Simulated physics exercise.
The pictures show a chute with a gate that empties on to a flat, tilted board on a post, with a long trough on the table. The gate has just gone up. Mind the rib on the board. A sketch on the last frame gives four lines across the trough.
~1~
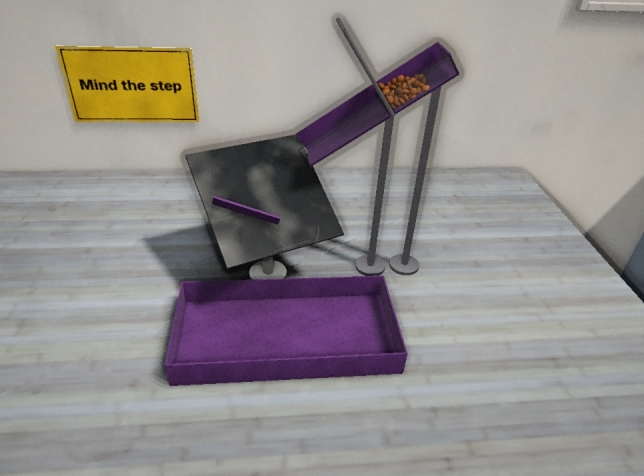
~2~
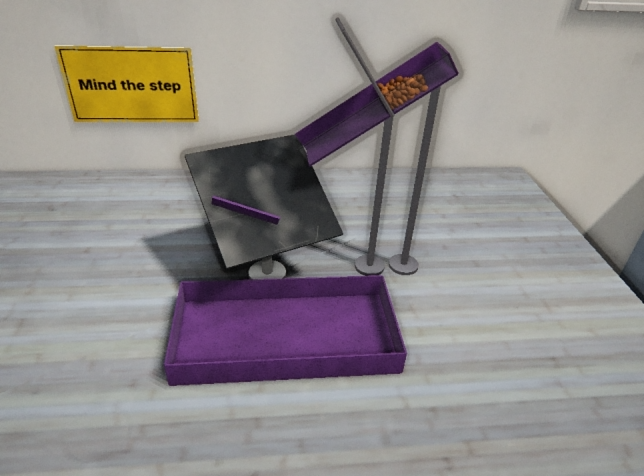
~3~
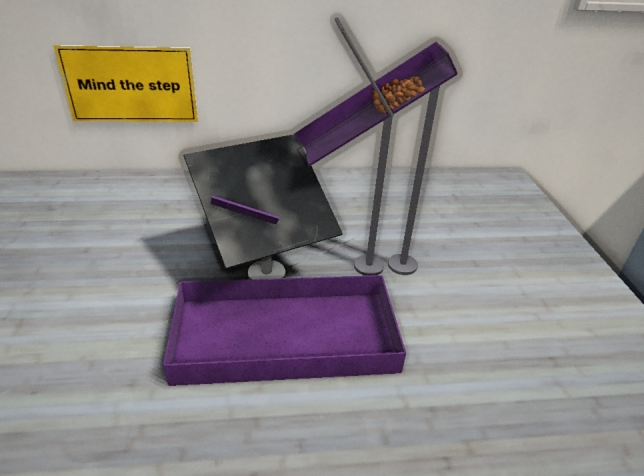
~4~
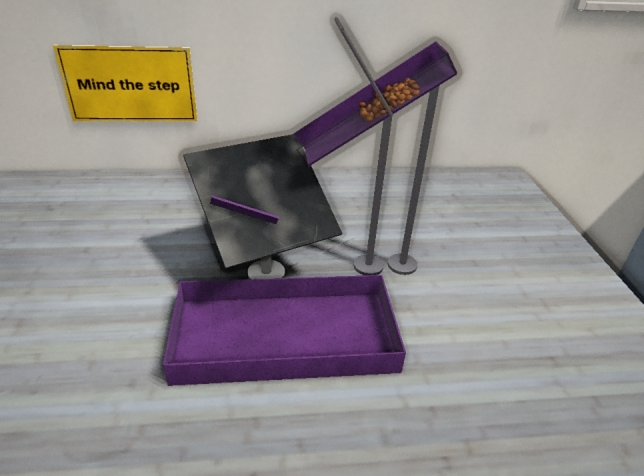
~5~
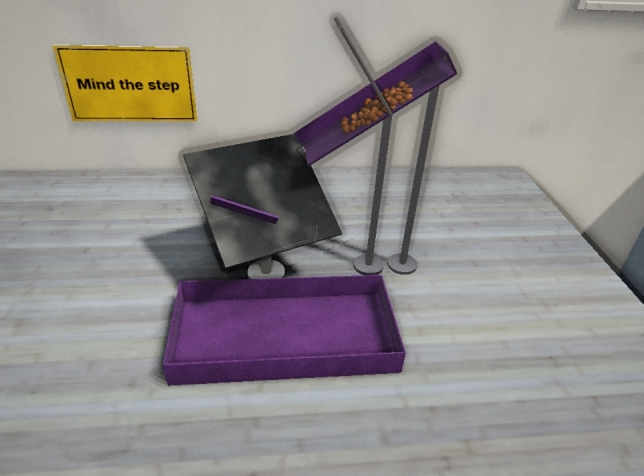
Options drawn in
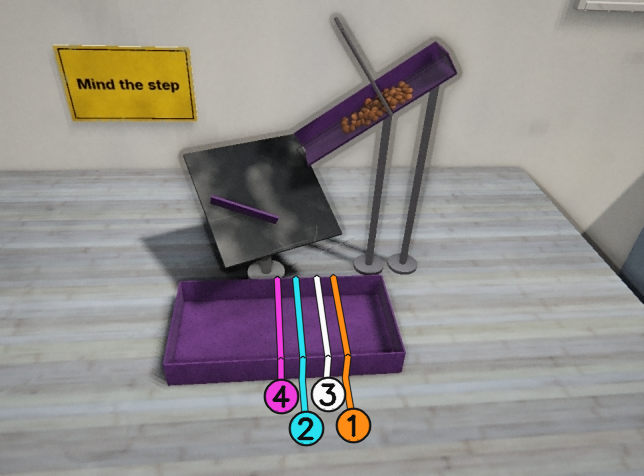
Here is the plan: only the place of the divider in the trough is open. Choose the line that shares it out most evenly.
3.
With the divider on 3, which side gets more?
The left side.
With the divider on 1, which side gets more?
The left side.
On the marked copy, line 1 crosses the front rim at (347, 355); line 2 crosses the front rim at (302, 358); line 3 crosses the front rim at (328, 356); line 4 crosses the front rim at (280, 359).
If 1 is chosen, of what is caught, every piece on the left of the divider, not one piece on the right.
If 2 is chosen, of what is caught, just a few on the left of the divider, almost all on the right.
If 3 is chosen, of what is caught, roughly two thirds on the left of the divider, roughly a quarter on the right.
If 4 is chosen, of what is caught, not one piece on the left of the divider, every piece on the right.
